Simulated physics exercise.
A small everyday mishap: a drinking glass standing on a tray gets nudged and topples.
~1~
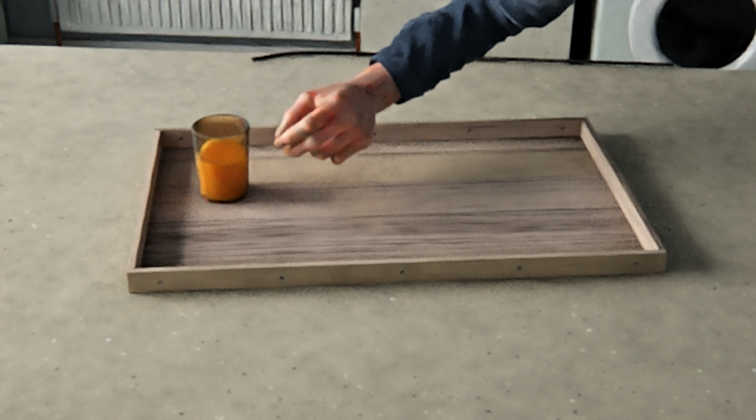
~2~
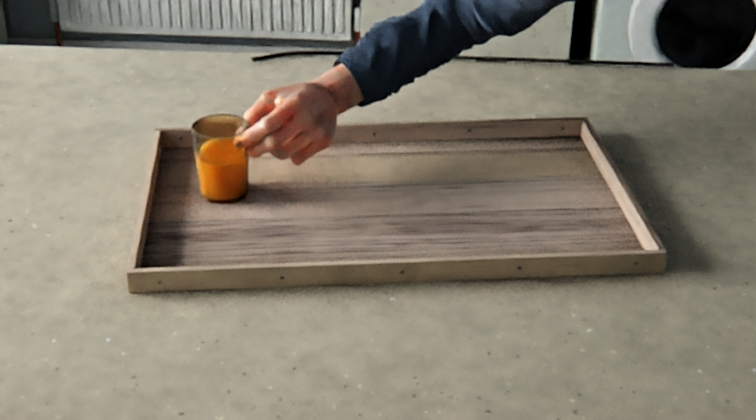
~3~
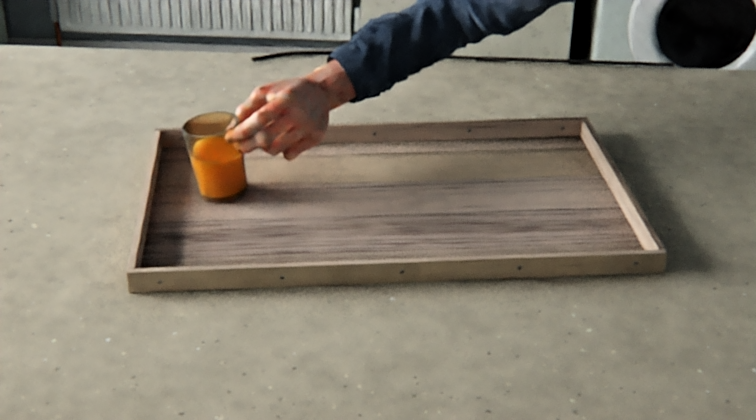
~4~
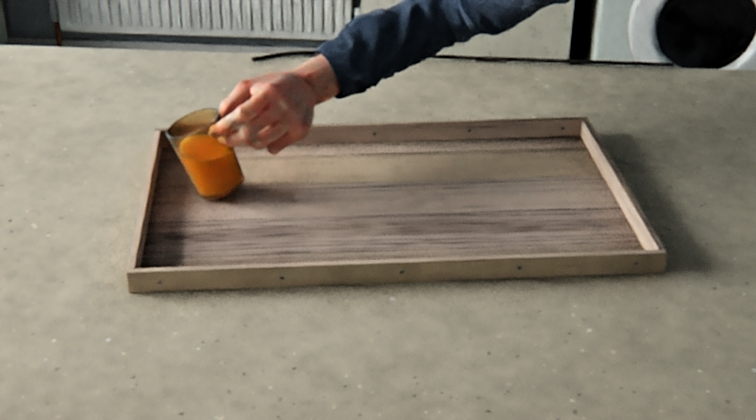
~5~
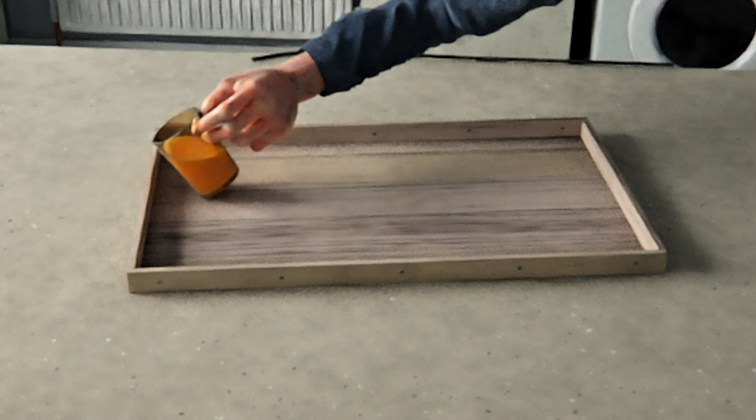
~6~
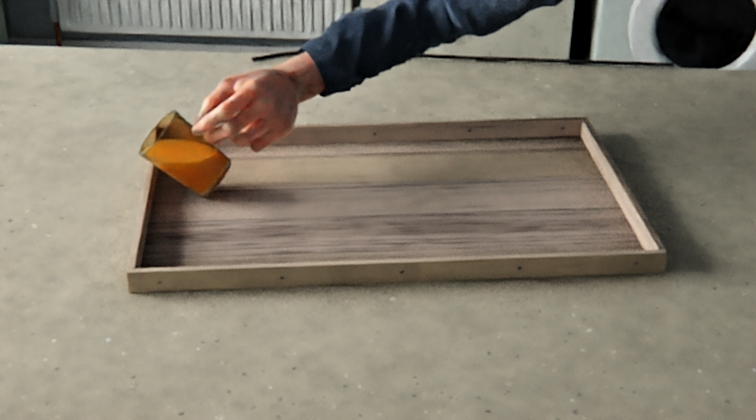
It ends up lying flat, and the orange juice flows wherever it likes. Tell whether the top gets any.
The top gets some.
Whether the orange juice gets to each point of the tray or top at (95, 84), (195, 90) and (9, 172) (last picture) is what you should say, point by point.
The first spot ends up outside the spill, the second outside the spill, and the third inside the spill.
Shortly, the drinking glass lies across the rim; the puddle covers about as much as a plate; it has landed past the rim.
Then, the puddle covers about as much as a tray; it has landed past the rim.
At the finish, the puddle covers about as much as a tray; it has landed past the rim.
